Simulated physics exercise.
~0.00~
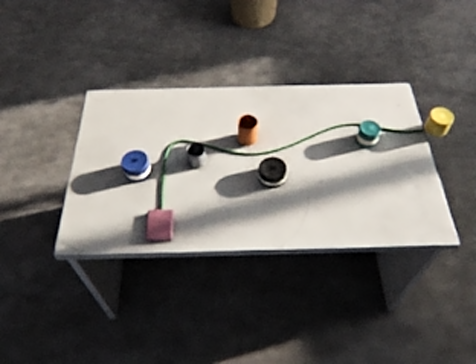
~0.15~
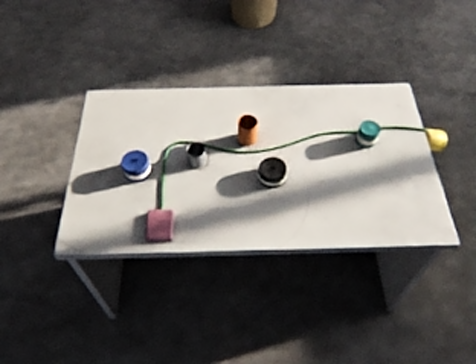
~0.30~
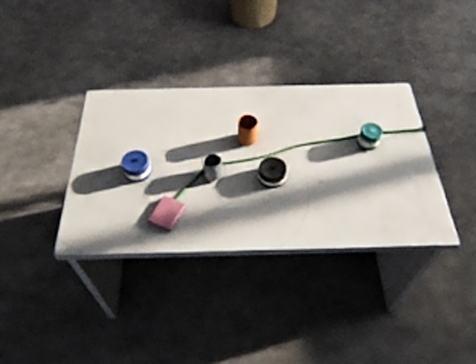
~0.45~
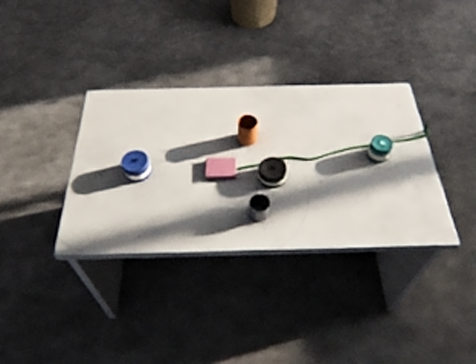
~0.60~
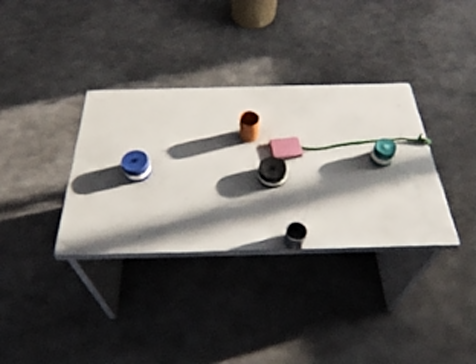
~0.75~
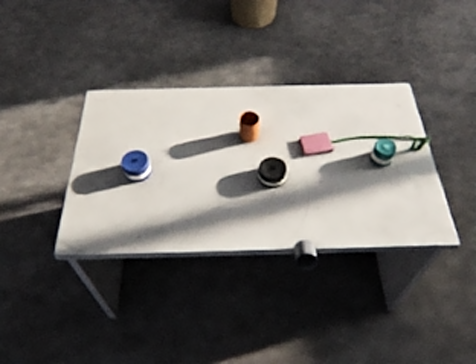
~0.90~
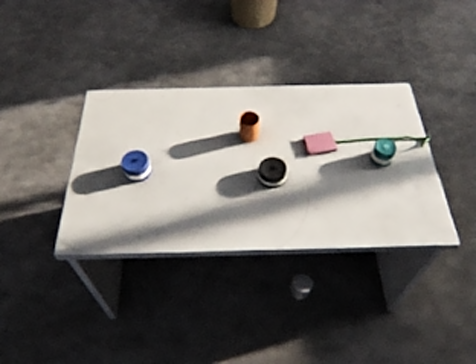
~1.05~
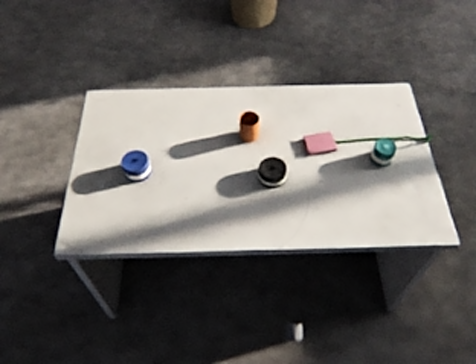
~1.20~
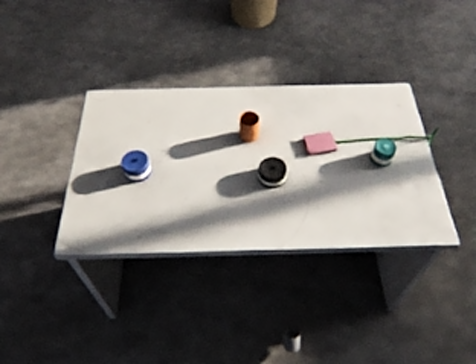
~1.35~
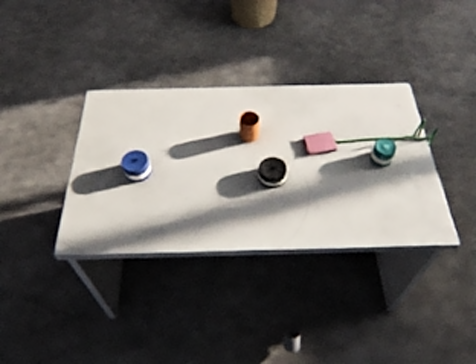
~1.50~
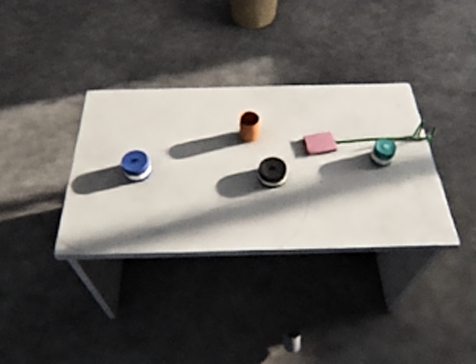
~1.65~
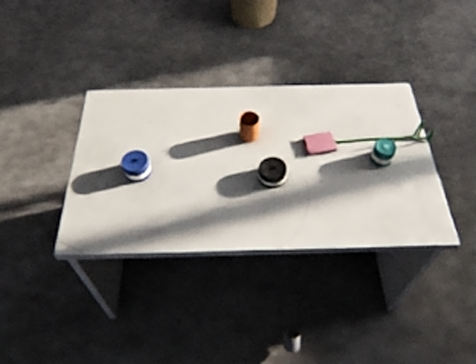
A yellow object tipped off the right edge of a white table, pulling a green cable that dragged a pink block rightward, swept a small grey cup off the front onto the floor and nudged a teal tin, before the block stopped near the tin.
